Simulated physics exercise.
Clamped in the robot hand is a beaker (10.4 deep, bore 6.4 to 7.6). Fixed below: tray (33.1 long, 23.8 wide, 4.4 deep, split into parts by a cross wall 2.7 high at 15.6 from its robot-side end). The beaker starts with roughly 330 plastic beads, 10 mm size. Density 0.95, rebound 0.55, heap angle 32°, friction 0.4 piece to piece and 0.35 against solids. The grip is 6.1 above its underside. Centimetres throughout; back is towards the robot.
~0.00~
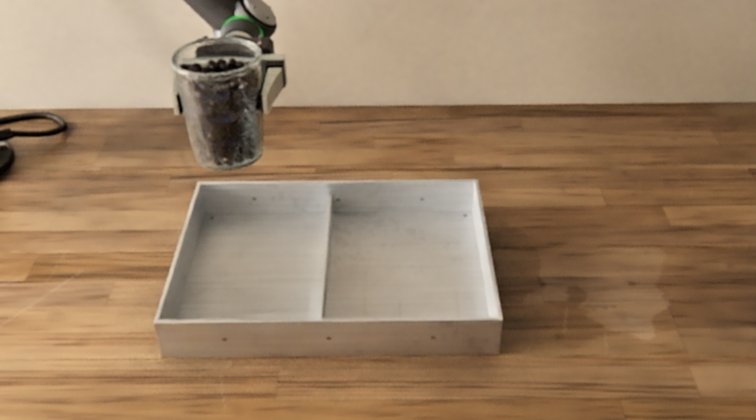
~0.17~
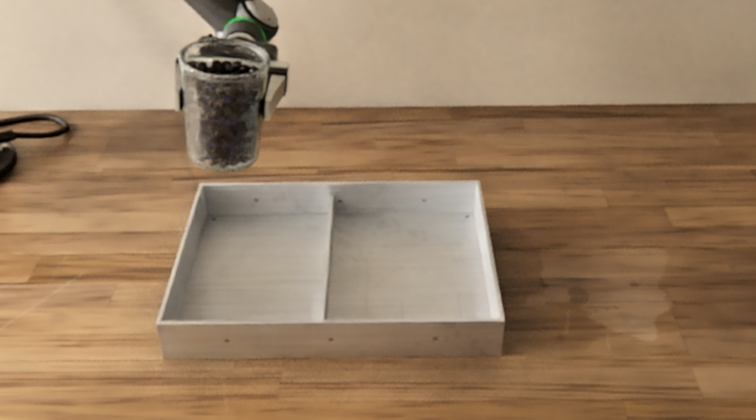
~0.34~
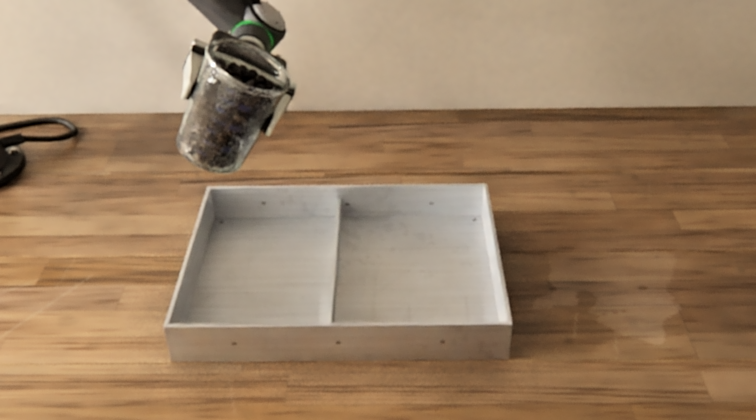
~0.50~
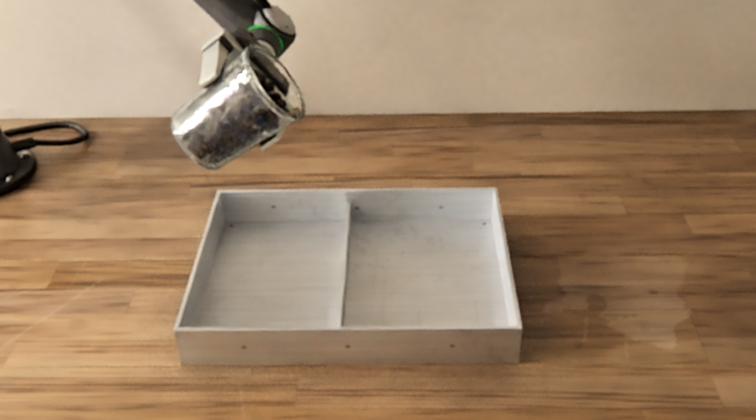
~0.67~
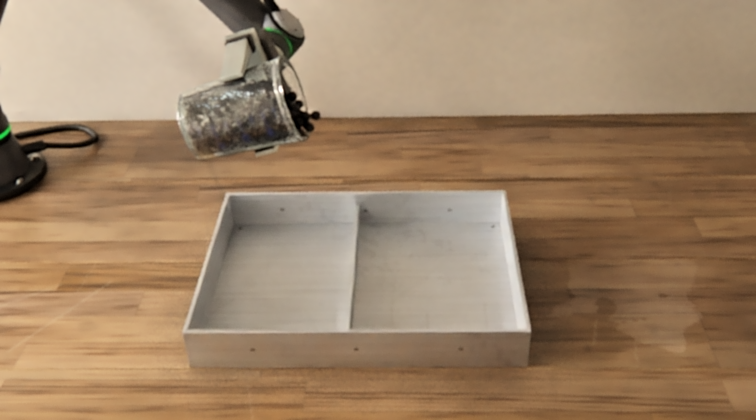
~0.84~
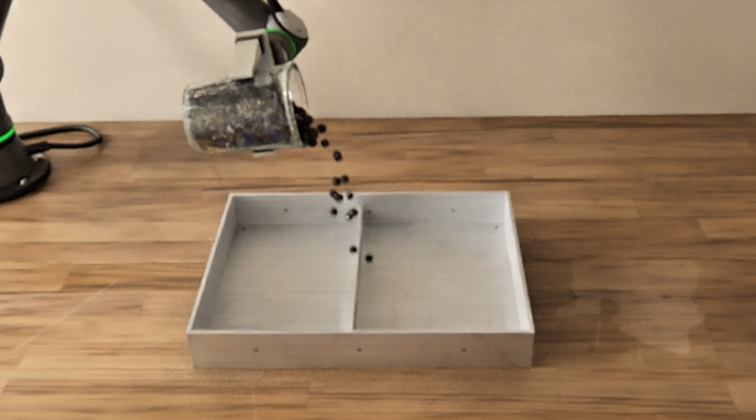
A robot arm at upper left grips a clear beaker of dark beads over a wooden tabletop against a plain pale wall, viewed from the front and slightly above. Below sits a whitish, open tray split by a divider, with a black cable at left. The arm tips the beaker rightward until beads tumble out toward the divider, while the view shifts slightly left.
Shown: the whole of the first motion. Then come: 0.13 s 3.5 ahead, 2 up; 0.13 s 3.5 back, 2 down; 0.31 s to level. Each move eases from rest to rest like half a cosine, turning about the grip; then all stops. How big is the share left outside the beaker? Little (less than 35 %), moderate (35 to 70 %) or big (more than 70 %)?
Share outside the beaker: Moderate (35 to 70 %).
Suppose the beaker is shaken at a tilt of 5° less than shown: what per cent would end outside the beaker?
In that case some 45 per cent.
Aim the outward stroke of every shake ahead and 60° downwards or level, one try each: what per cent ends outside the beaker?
About 20 and 50 per cent.
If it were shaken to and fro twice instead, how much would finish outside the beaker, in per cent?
Then about 75 per cent.
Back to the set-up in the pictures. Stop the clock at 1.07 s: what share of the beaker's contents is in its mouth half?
Roughly 85 per cent.
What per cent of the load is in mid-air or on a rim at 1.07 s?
About 19 per cent.
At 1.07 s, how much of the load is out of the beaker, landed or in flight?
Some 25 per cent.
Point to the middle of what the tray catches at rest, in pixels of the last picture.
Around (421, 278).
After 1.07 s, tilted 82° forward, highest piece 24 above the table; 251 in the beaker, 13 in the far-side part, 6 in the robot-side part, 63 in flight or on a rim.
After 1.30 s, tilted 24° forward, highest piece 26 above the table; 151 in the beaker, 151 in the far-side part, 26 in the robot-side part, 5 in flight or on a rim.
After 1.61 s, level, highest piece 23 above the table; 158 in the far-side part, 150 in the beaker, 25 in the robot-side part.
After 2.66 s, level, highest piece 22 above the table; 158 in the far-side part, 150 in the beaker, 25 in the robot-side part.
At rest, 158 in the far-side part, 150 in the beaker, 25 in the robot-side part. That is 55 % outside the beaker.
